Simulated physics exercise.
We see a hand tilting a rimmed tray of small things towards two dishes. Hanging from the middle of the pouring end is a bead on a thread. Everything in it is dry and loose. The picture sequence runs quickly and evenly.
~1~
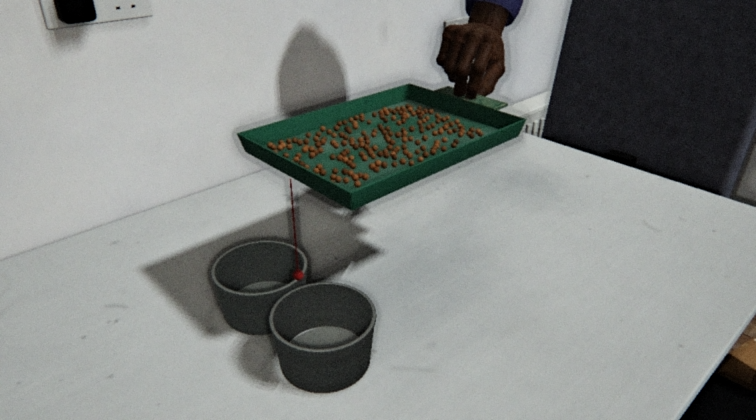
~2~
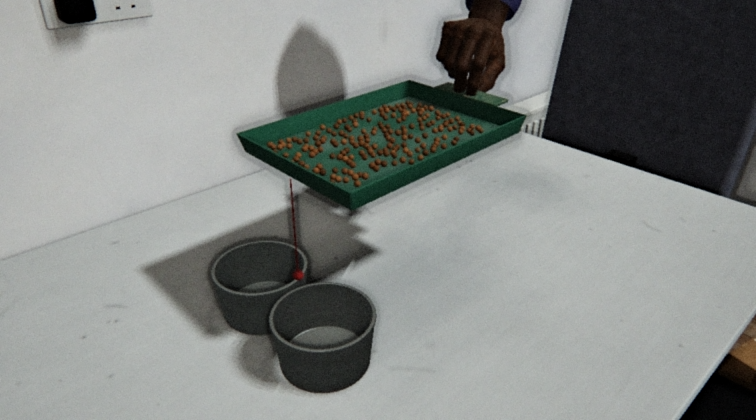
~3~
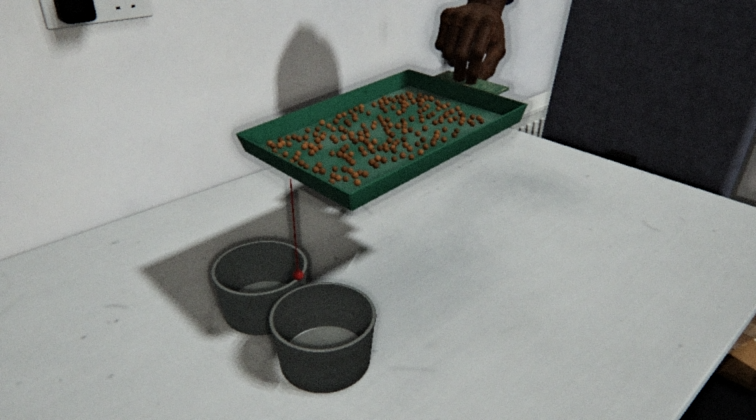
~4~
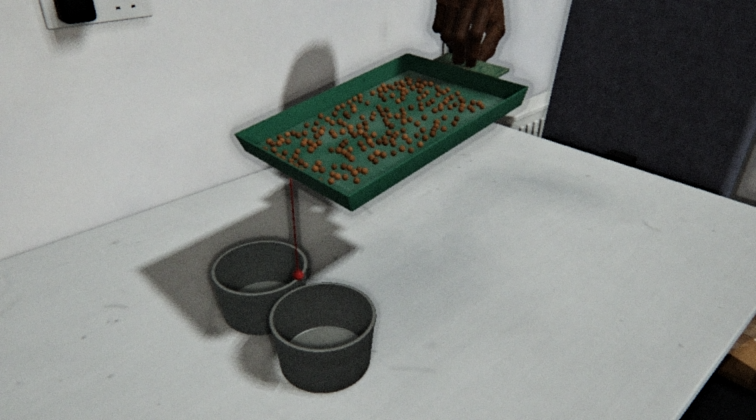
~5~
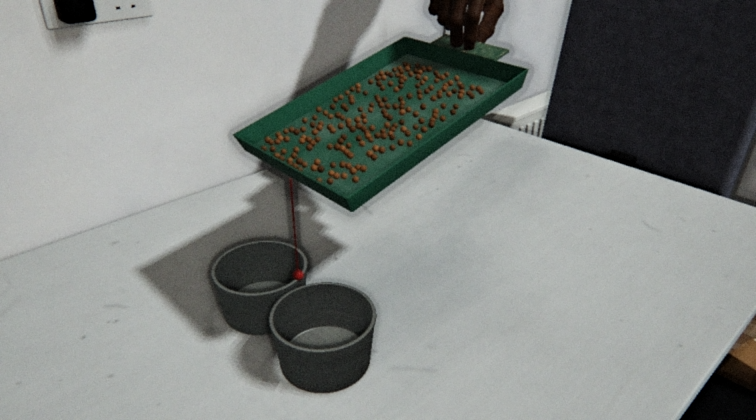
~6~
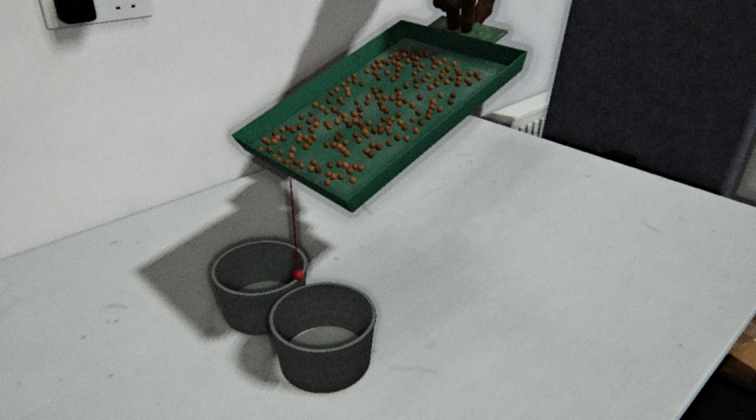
A green rimmed tray scattered with small orange-brown balls sits level above two dark grey dishes on a white table, held at its far end by a hand. The hand then raises that end steadily, tilting the tray towards the dishes, while the red bead hanging on its thread stays still.
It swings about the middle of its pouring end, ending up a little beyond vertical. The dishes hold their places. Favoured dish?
Right.
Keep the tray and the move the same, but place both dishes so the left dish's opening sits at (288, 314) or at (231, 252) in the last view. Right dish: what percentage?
It would be roughly 10 per cent, followed by roughly 40 per cent.
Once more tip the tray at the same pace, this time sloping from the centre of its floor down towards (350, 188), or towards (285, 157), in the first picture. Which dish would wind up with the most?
At the first place the dish on the right, at the second left.
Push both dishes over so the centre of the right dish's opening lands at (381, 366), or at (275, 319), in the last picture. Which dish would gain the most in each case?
First try: The leftmost dish. Second try: The rightmost dish.
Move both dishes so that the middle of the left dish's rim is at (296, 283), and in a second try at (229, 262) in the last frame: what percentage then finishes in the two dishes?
In turn about 20 and about 60 percent.
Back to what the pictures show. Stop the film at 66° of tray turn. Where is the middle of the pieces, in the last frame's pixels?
The load's middle is around (298, 168).
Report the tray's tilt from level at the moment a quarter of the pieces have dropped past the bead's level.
Around 115° at that moment.
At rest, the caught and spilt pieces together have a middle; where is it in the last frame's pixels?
The centre comes to rest close to (287, 371).
Just after the last frame, tray tipped steeply; almost all on the tray; just a few outside both; just a few in the air.
A moment on, tray tipped past a quarter turn; roughly half on the tray; about a tenth in the right dish; about a tenth outside both; roughly a third in the air.
Further on, tray tipped past a quarter turn; roughly half in the right dish; just a few in the left dish; roughly half outside both.
When it is over, tray tipped past a quarter turn; roughly half in the right dish; just a few in the left dish; roughly half outside both.
